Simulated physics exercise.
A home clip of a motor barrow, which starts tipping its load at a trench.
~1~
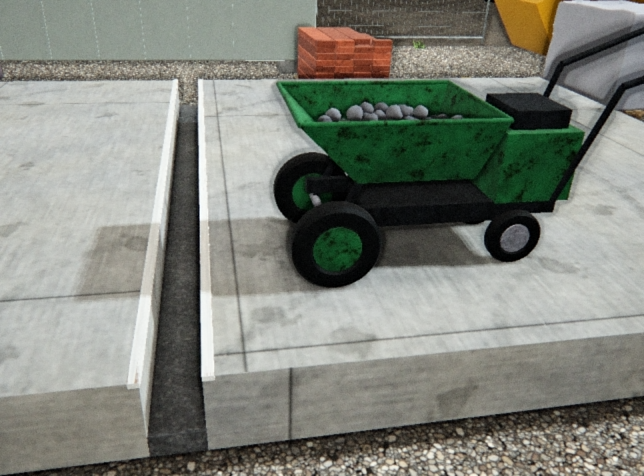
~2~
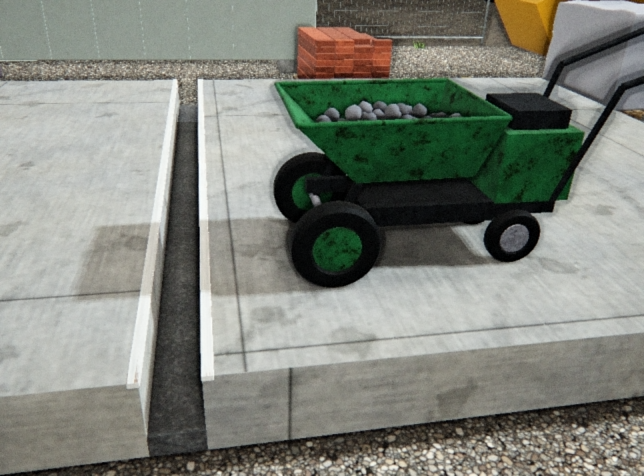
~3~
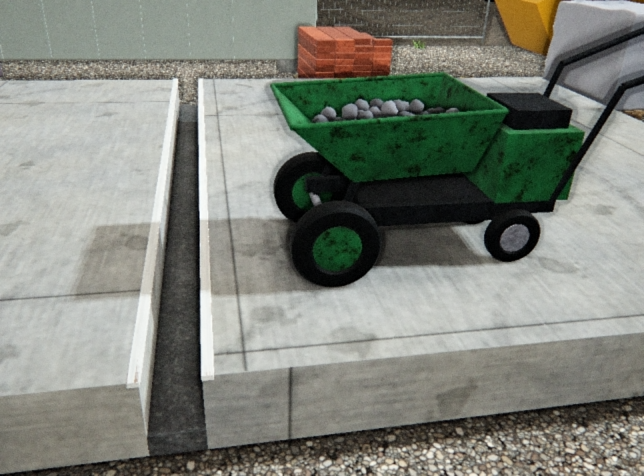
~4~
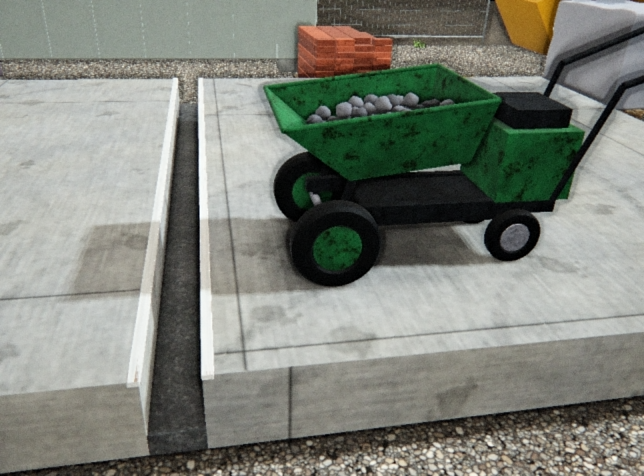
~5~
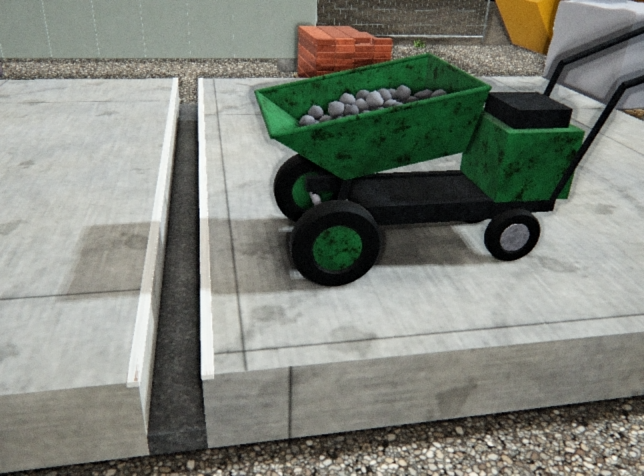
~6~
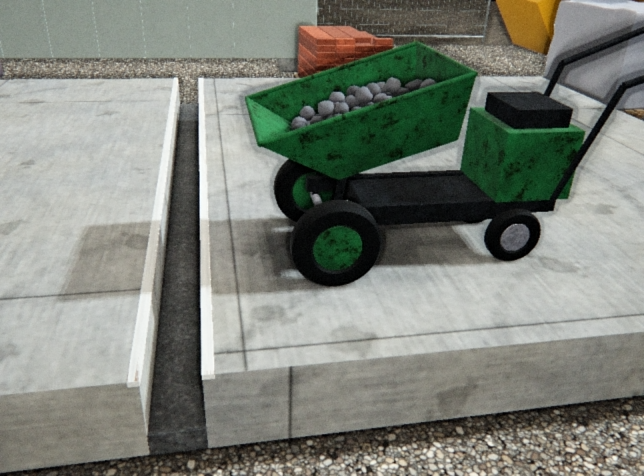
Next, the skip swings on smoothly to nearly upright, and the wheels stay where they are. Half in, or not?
Most goes in.
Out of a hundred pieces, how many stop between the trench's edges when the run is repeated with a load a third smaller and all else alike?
Around 90 %.
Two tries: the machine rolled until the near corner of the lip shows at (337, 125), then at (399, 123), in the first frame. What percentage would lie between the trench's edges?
60 % then 30 %.
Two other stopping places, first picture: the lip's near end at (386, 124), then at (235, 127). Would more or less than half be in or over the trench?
Place one, the lesser portion; place two, the lesser portion.
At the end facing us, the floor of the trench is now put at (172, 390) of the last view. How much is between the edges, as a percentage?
The share comes to around 50 percent.
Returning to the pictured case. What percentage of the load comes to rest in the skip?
That comes to about 0 per cent or so.
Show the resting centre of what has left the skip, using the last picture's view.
The centre comes to rest near (177, 289).
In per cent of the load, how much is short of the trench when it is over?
About 0 %.
Soon after the last picture, skip tipped steeply; all in the skip.
A little later, skip tipped right over; about two thirds in the skip; about a third in or heaped over the trench; a stray few beyond it; a stray few falling.
Later still, skip tipped right over; most in or heaped over the trench; a small part beyond it.
At rest, skip tipped right over; most in or heaped over the trench; a small part beyond it.
